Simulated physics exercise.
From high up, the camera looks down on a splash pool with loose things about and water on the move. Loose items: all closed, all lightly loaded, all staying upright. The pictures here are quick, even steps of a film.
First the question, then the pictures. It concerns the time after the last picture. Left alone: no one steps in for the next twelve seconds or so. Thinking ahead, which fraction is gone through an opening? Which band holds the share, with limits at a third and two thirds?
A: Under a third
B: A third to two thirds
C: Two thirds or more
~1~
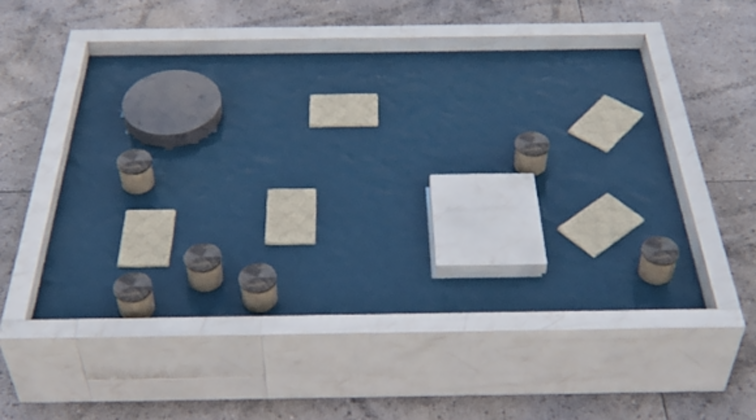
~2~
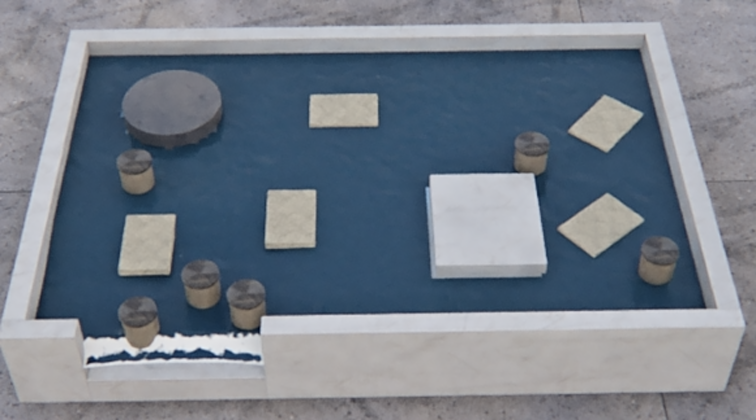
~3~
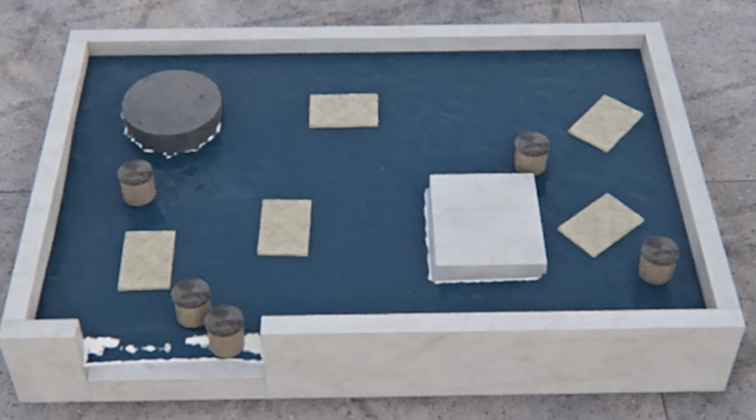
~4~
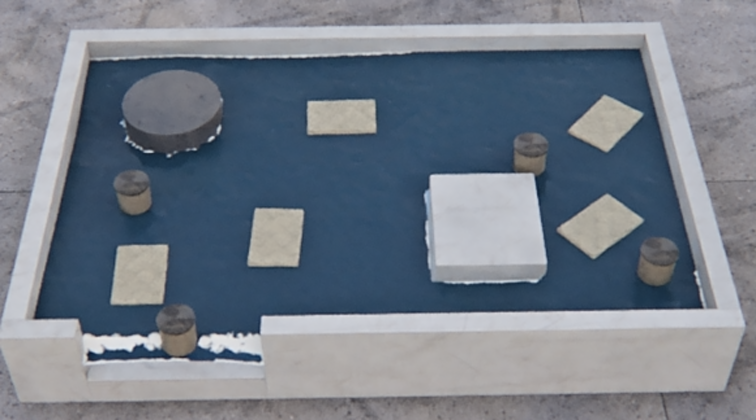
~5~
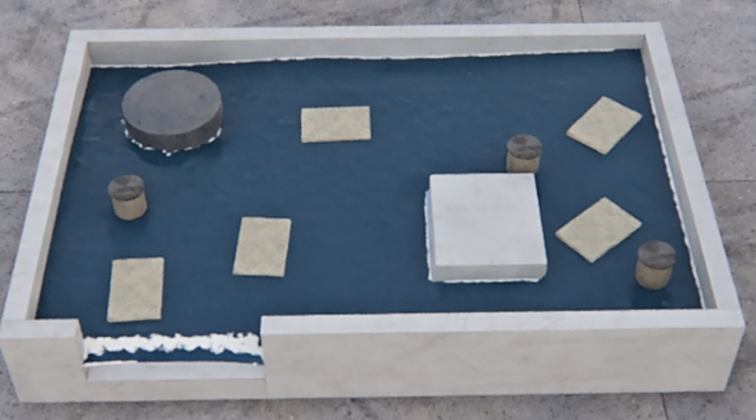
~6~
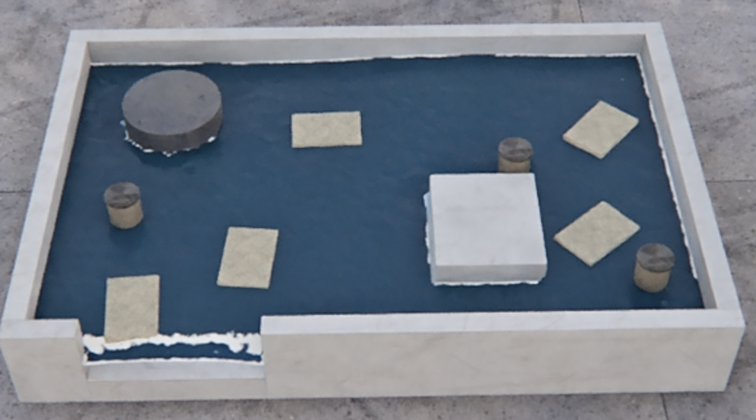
A third to two thirds.
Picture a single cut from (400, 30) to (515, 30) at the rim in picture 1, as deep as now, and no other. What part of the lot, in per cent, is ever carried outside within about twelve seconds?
Close to 20 percent, more or less.
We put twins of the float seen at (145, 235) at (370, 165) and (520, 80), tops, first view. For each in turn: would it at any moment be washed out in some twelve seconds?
First lost, then retained.
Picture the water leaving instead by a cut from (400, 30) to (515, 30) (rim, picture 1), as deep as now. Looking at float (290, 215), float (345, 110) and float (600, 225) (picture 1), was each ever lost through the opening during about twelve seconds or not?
Each in turn: Never leaves, exits, never leaves.
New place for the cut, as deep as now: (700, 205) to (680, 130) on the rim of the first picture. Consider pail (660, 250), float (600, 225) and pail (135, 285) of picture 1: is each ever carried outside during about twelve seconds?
Okay, one after another: Departs, then departs, then never departs.
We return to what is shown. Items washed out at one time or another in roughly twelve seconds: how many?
The answer is 6.
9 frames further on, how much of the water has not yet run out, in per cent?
Around 76 in a hundred.
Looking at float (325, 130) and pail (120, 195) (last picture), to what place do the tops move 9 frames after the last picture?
Approximately (292, 164), then (108, 263).
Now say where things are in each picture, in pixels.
In the first frame, a float at (147, 237), afloat; a float at (291, 215), afloat; 0 of 11 have shifted.
In the second frame, a float at (147, 242), afloat; a float at (291, 216) floats; 3 of 11 have shifted.
In the third frame, a float at (147, 258) floats, close to its start; a float at (285, 226) floats, close to its start; 6 of 11 have shifted.
In the fourth frame, a float at (140, 273), afloat, close to its start; a float at (276, 235), afloat, close to its start; 6 of 11 have shifted.
In the fifth frame, a float at (136, 287) floats, a stride from its start; a float at (262, 245) floats, close to its start; 7 of 11 have shifted.
In the sixth frame, a float at (132, 306), afloat, a stride from its start; a float at (248, 256) floats, a stride from its start; 8 of 11 have shifted.
A moment on, 4 of 11 are out; 7 afloat.
Next, 5 of 11 are out; 6 afloat.
Later, 6 of 11 are out; 5 afloat.
In the end, 6 of 11 are out; 5 afloat.
